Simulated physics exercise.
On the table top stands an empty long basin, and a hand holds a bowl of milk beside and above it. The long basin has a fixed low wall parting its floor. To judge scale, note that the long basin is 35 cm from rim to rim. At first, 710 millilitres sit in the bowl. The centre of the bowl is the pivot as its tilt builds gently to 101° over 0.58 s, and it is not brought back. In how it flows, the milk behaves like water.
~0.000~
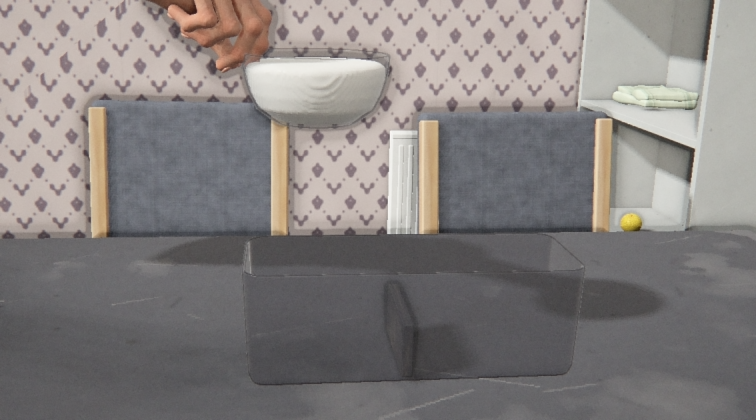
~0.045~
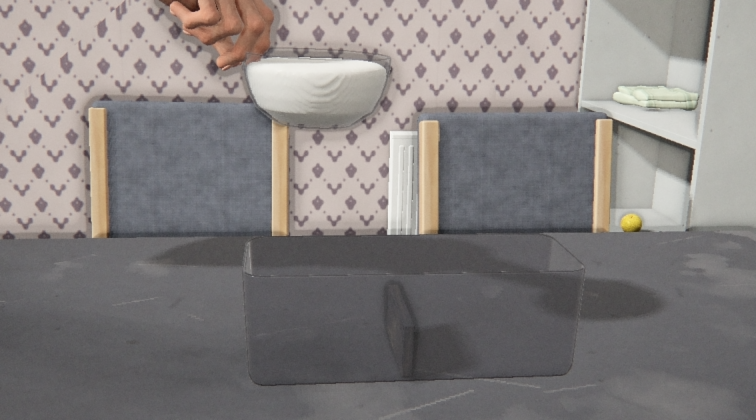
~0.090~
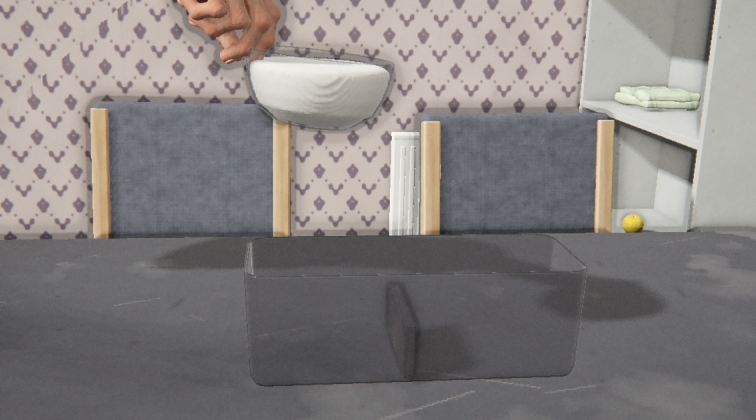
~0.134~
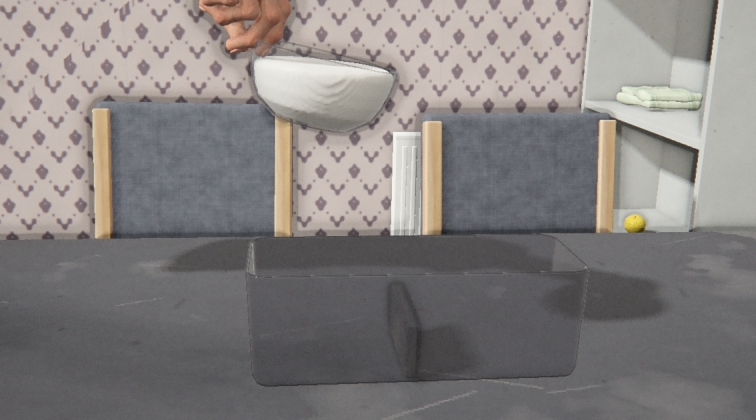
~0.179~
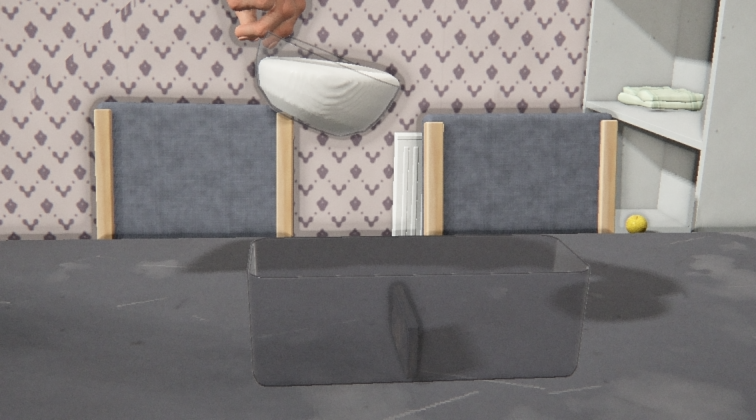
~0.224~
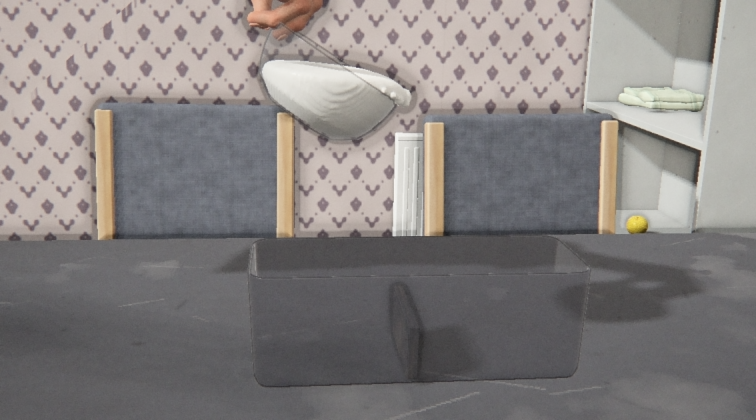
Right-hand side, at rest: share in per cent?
83 per cent.
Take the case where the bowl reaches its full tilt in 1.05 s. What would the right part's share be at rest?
That would be about 90 in a hundred, I'd say.
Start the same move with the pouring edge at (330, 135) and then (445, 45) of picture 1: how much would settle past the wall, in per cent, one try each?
Around 10 per cent first, around 90 per cent next.
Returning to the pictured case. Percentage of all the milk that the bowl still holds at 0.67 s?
Roughly 1 percent remains.
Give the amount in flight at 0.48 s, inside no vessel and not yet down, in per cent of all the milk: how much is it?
Near 56 in a hundred.
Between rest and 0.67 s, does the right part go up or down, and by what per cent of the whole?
A gain, roughly 1 percent.
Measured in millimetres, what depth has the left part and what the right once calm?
Depths: Left near 6 mm, right near 26 mm.
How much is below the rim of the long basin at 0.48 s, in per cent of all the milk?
Near 28 in a hundred.
Then, 0.48 s in, the tilt is 94° and 15 per cent is still to pour, 0 is left of the wall and 28 right of it.
Then, 0.67 s in, the tilt is 101° and 1 per cent is still to pour, 10 is left of the wall and 82 right of it.
Then, 0.87 s in, the tilt is 101° and 0 per cent is still to pour, 15 is left of the wall and 83 right of it.
Then, 1.08 s in, the tilt is 101° and 0 per cent is still to pour, 15 is left of the wall and 83 right of it.
Finally, 15 per cent lies left of the wall, 83 right of it and 2 outside.
